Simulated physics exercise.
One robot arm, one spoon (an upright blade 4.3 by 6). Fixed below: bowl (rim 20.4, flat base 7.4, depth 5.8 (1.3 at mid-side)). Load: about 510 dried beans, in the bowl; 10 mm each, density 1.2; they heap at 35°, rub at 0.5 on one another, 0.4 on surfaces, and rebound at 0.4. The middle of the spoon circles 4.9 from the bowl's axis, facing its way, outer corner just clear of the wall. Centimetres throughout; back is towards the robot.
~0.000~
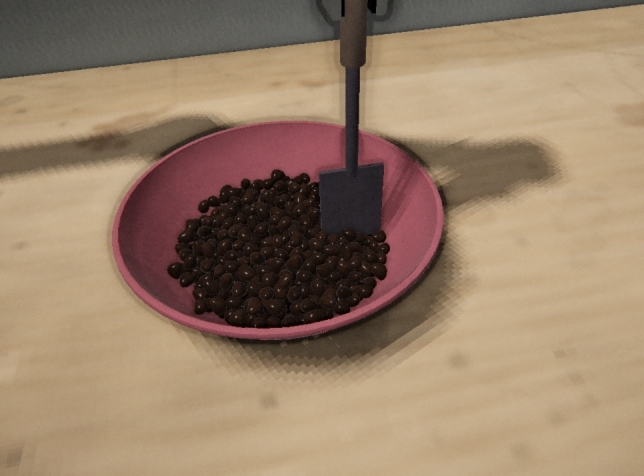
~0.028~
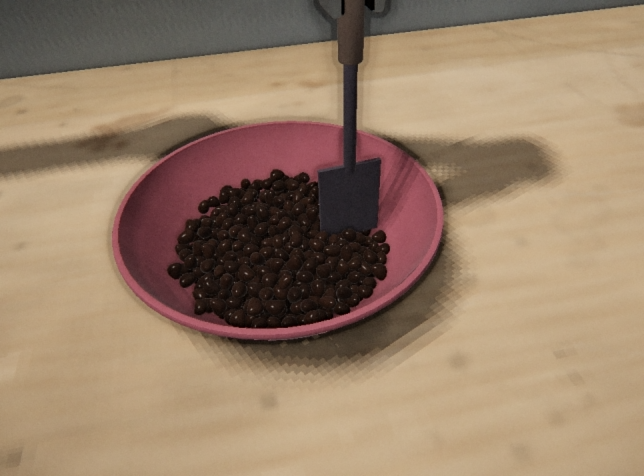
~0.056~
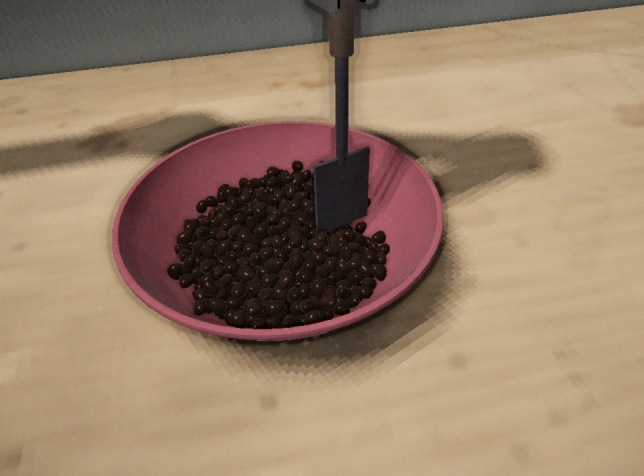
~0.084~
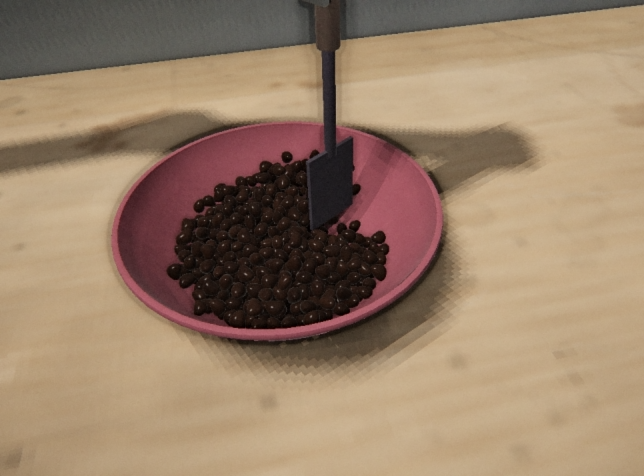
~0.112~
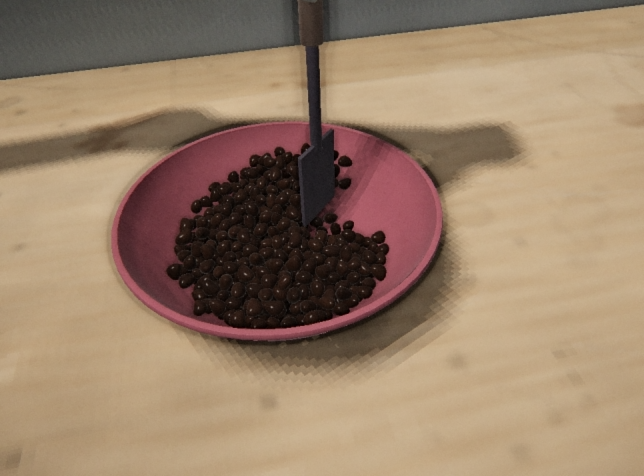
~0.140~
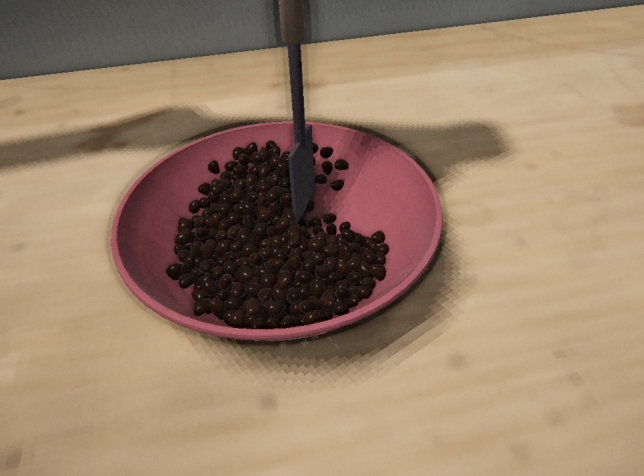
The clip shows a dark flat-bladed tool standing upright in a pink bowl of dark, glossy beans on a pale wooden surface; it moves left while turning edge-on, pushing some beans toward the back of the bowl.
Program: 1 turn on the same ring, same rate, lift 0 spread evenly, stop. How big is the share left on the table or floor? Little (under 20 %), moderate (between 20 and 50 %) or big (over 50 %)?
On the table or floor the share is little, under 20 %.
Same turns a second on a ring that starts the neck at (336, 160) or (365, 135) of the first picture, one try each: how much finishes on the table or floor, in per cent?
About 0 and 5 per cent.
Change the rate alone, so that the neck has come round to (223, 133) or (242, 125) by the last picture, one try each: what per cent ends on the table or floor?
Some 35 and 30 per cent.
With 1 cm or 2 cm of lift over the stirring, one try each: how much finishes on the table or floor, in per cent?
About 5 and 5 per cent.
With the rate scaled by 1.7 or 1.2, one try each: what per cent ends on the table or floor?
Some 30 and 15 per cent.
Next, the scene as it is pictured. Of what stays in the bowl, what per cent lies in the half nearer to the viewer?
Some 35 per cent.
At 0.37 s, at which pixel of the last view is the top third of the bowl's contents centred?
Near (188, 259).
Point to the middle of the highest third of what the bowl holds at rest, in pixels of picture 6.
Around (335, 188).
After 0.37 s, 176° round, highest piece 8 above the table; 509 in the bowl, 1 on the table or floor, 4 in flight or on the tool.
After 0.60 s, 292° round, highest piece 8 above the table; 492 in the bowl, 16 on the table or floor, 6 in flight or on the tool.
After 0.91 s, 0° round, highest piece 6 above the table; 480 in the bowl, 34 on the table or floor.
After 1.61 s, 0° round, highest piece 6 above the table; 480 in the bowl, 34 on the table or floor.
At rest, 480 in the bowl, 34 on the table or floor. That is 7 % on the table or floor.
